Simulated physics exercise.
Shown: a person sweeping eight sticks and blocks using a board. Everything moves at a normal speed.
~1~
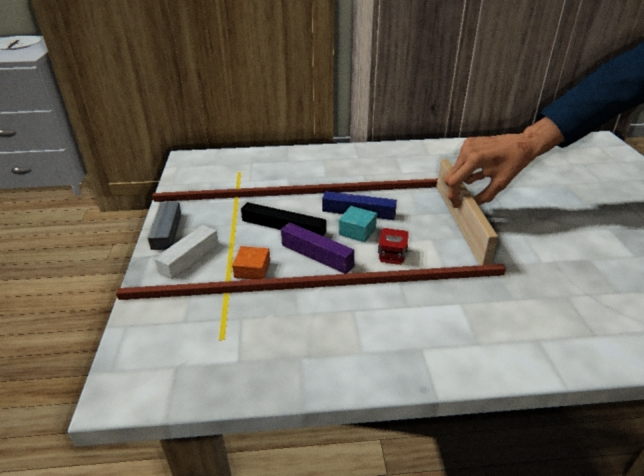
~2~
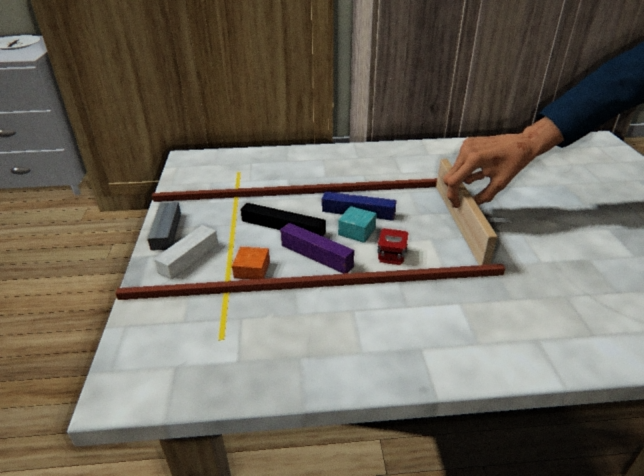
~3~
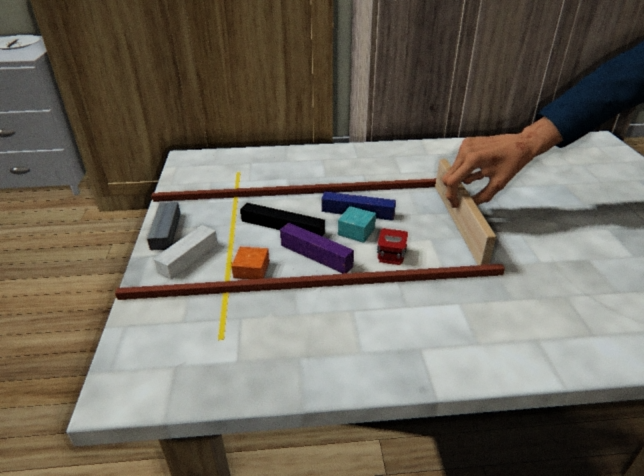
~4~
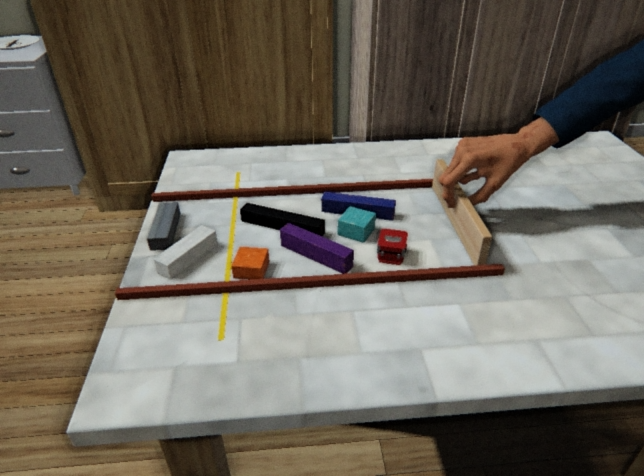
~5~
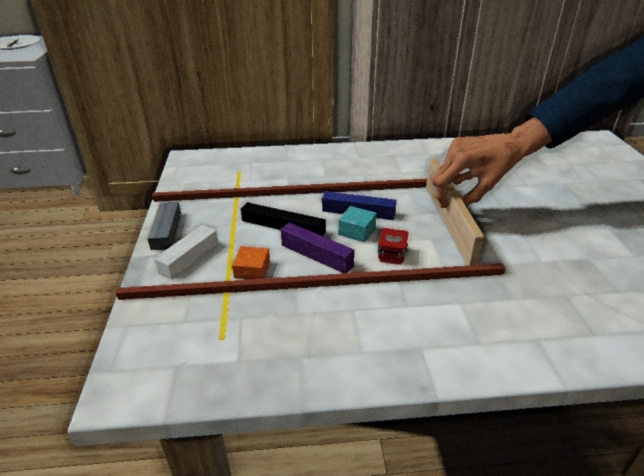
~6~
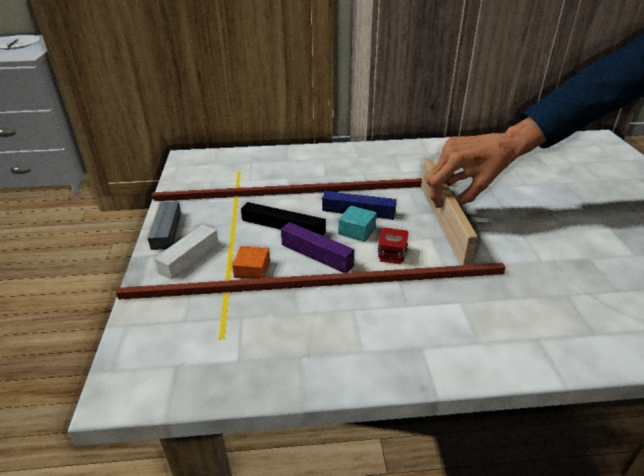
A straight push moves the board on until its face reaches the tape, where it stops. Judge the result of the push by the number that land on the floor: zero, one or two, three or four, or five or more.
The number that land on the floor is zero.
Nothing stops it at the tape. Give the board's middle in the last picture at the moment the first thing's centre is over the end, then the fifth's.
First: Around (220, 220). Next: Around (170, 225).
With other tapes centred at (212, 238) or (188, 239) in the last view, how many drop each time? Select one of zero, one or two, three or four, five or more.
First tape: 1 or 2; second tape: Three or four.
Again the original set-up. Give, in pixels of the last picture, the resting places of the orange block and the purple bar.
Final centres, in order: Near (164, 271), near (183, 255).
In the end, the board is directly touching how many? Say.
The number is 3.
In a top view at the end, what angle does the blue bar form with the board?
About 10 degrees.
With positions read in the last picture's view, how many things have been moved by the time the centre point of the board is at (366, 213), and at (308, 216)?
First 4, after that 6.
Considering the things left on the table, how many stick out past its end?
Answer: 2.
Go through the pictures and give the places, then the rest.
In the first frame, grey stick (166, 225); white bar (188, 251); orange block (252, 263); board (463, 208); tape (233, 237).
In the second frame, white bar (188, 251); purple bar (316, 248).
In the third frame, orange block (251, 263); red case (392, 247).
In the fourth frame, grey stick (165, 225); turquoise block (357, 224).
In the fifth frame, white bar (188, 251); black stick (283, 220).
In the sixth frame, grey stick (165, 225); white bar (188, 251); orange block (252, 262); board (446, 208); tape (232, 236).
A little later, none off yet; grey stick at rest near (165, 225); white bar at rest near (188, 251); orange block at rest near (252, 262).
Next, none off yet; grey stick at rest near (165, 225); white bar at rest near (188, 251); orange block shifted a little near (233, 267).
When it is over, the number that fall off is zero.
